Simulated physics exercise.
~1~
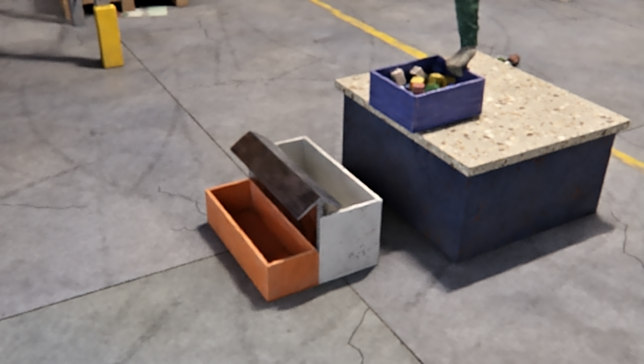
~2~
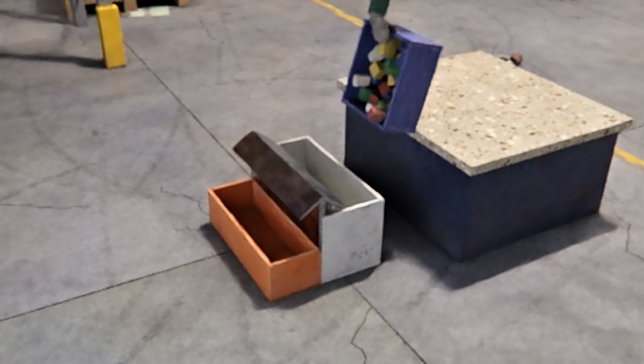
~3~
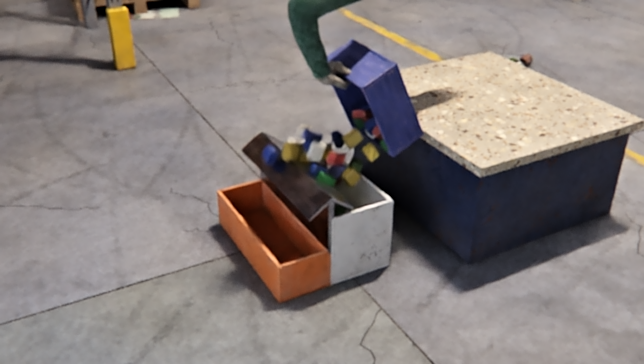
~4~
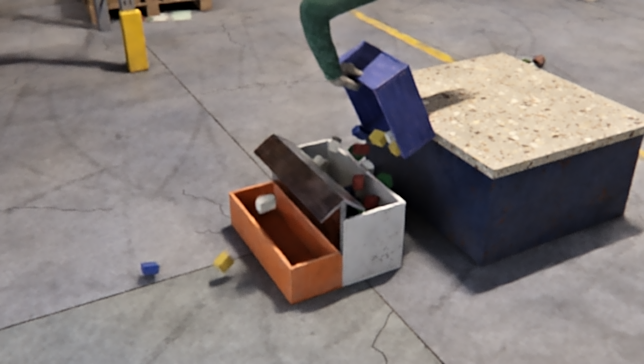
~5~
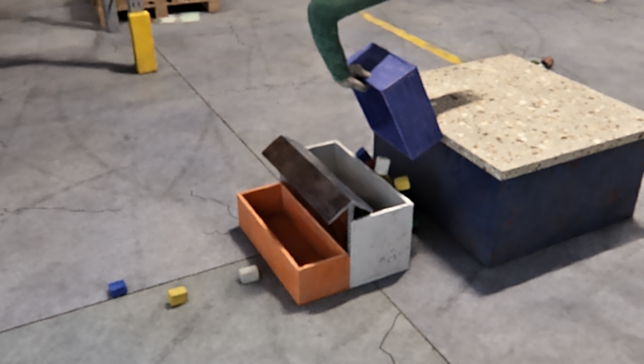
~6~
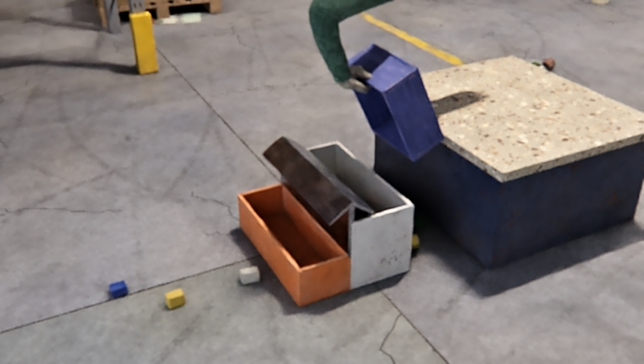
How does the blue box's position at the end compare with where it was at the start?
At the start the blue box sits upright on top of the bench at its near end. By the end it is held steeply tipped in the air just off the bench's left side, with its mouth turned down toward the white trough.
